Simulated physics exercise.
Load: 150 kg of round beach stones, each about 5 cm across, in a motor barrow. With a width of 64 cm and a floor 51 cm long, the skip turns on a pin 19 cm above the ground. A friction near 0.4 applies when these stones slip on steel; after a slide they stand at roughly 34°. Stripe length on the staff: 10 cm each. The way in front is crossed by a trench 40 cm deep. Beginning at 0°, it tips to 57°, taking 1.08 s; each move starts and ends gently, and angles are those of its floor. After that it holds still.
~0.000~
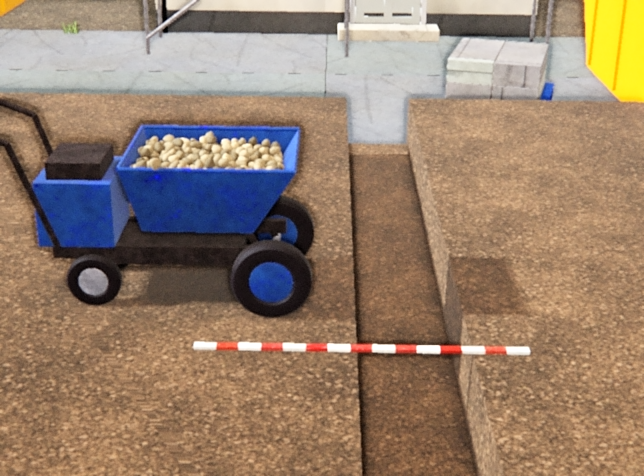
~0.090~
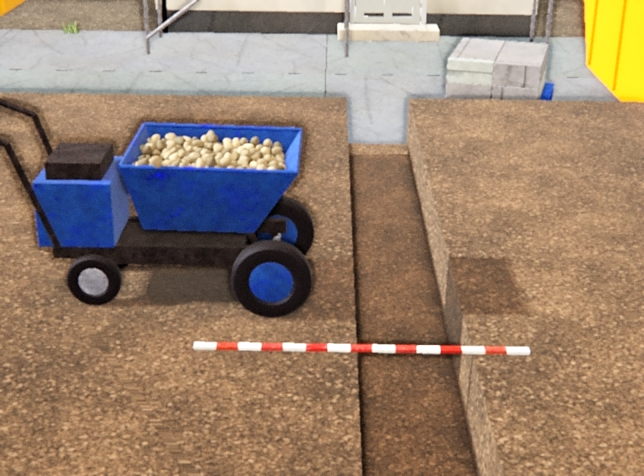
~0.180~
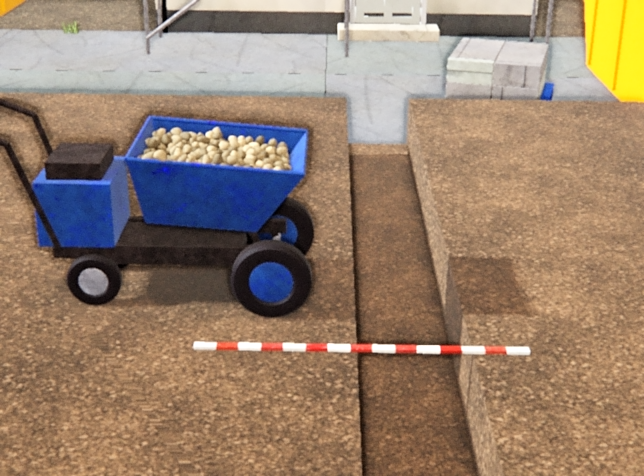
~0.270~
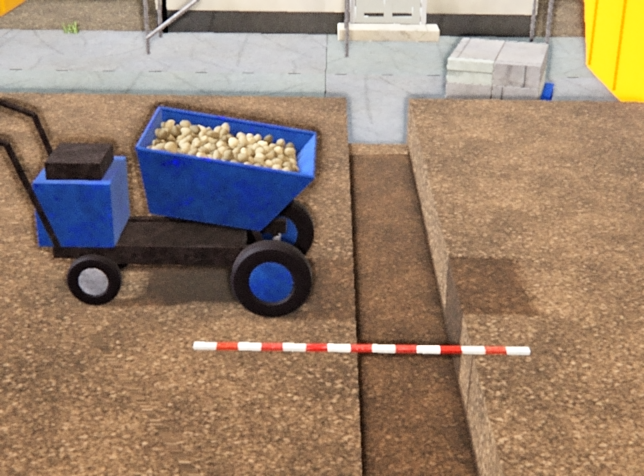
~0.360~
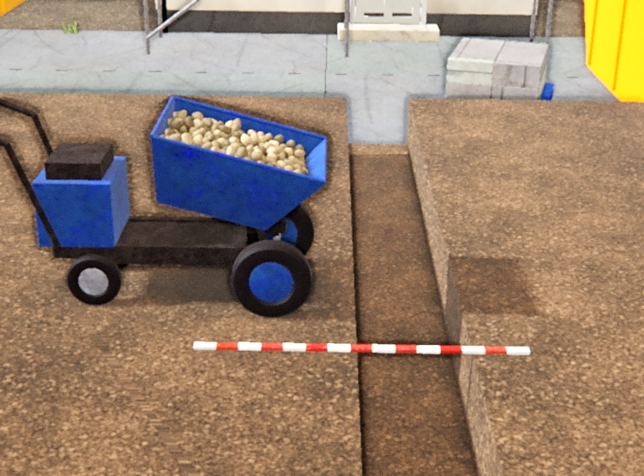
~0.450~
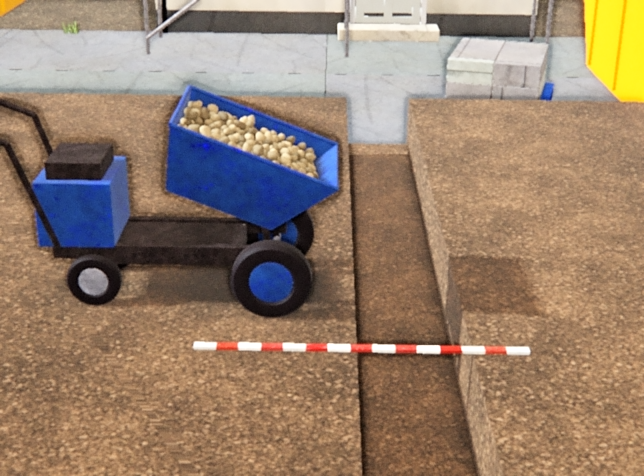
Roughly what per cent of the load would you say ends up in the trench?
I'd say 55 per cent ends up in the trench.
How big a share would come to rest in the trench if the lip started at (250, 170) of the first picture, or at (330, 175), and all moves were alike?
Close to 55 percent in the first case, 35 percent in the second.
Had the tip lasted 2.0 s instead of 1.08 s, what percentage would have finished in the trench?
Close to 55 percent, then.
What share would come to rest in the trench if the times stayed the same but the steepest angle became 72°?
Then about 85 per cent.
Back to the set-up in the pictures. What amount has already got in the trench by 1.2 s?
Around 15 per cent of it, at that instant.
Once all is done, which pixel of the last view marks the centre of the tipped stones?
Resting centre: About (417, 352).
After 0.8 s the floor is at 48°; 100 % in the skip; the foremost stones are at (362, 205).
After 1.2 s the floor is at 57°; 87 % in the skip, 13 % in the trench; the foremost stones are at (445, 293).
After 1.5 s the floor is at 57°; 62 % in the skip, 34 % in the trench, 4 % past the trench; the foremost stones are at (509, 276).
After 3.5 s the floor is at 57°; 42 % in the skip, 55 % in the trench, 4 % past the trench; the foremost stones are at (574, 281).
